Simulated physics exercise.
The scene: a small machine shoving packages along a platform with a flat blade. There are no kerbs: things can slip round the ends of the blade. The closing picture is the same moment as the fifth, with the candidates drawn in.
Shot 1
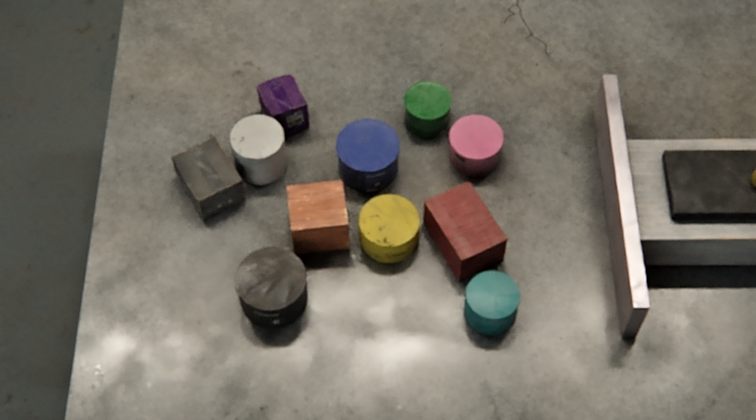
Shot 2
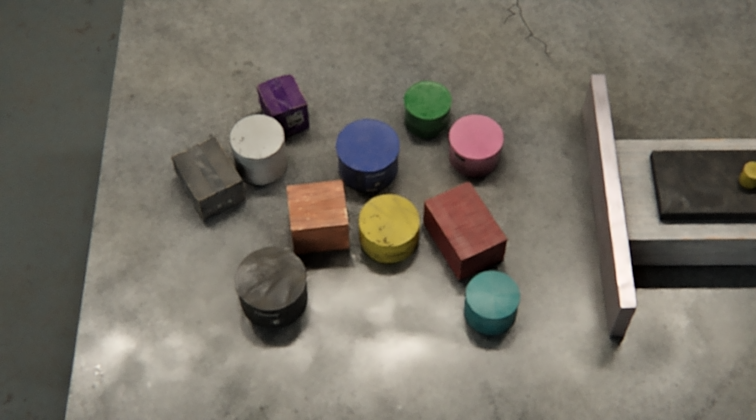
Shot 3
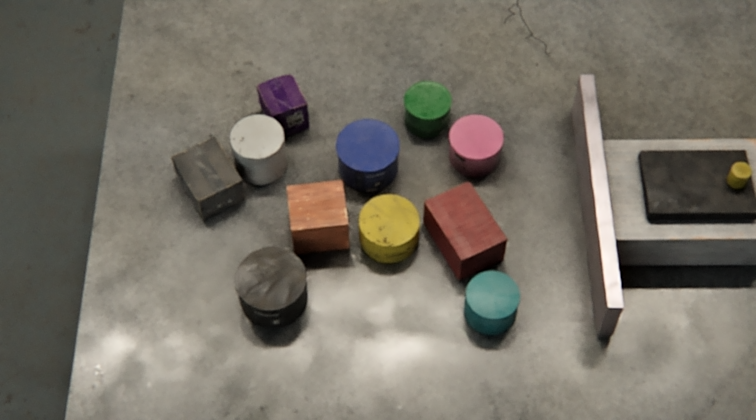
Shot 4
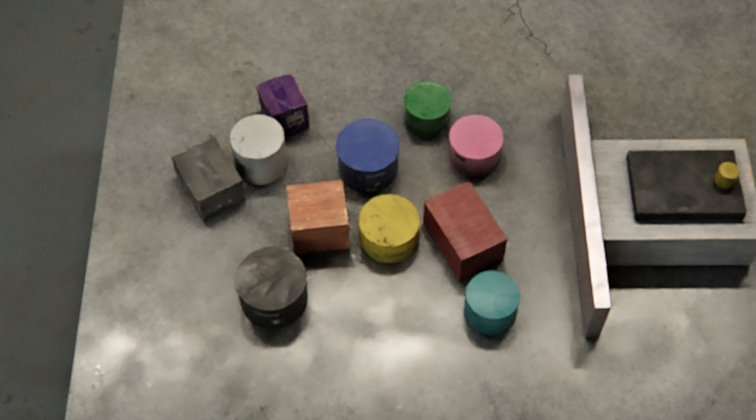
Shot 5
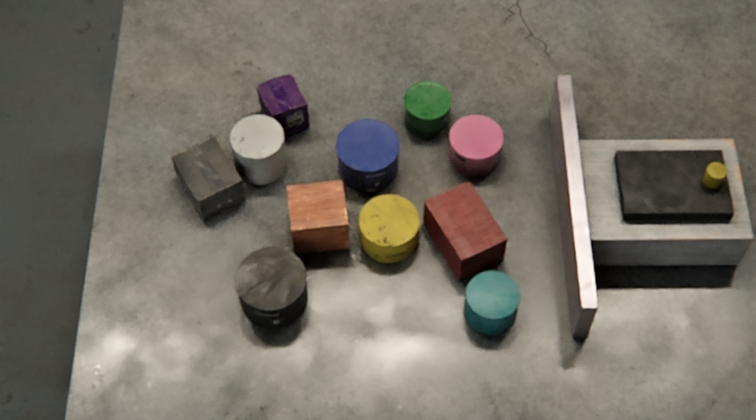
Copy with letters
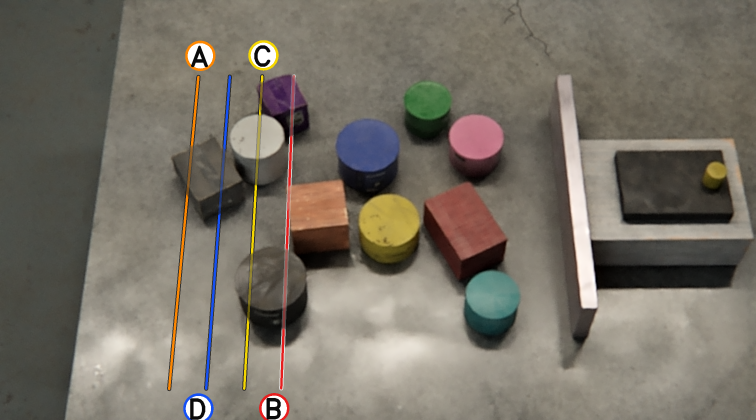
On a grey platform, a small machine with a flat blade edging slowly left toward a motionless cluster of coloured blocks and cylinders.
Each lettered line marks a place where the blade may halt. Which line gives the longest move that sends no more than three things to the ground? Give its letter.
Stop at A.
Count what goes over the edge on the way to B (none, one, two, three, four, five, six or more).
The count is none.
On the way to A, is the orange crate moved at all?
By then, yes.
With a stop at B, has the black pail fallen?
No.
On the marked copy, A at (185, 220); B at (288, 220); C at (254, 220); D at (219, 220).
Taking A. A third of the way, robot (522, 184); turquoise canister (401, 303); green pail (398, 108).
Two thirds of the way, robot (382, 185); grey box (153, 162); orange crate (161, 209).
When it is over, robot (271, 186); orange crate over the edge; grey box over the edge; two fallen.
As for the rest, B is within the limit but short; C is within the limit but short; D is within the limit but short.
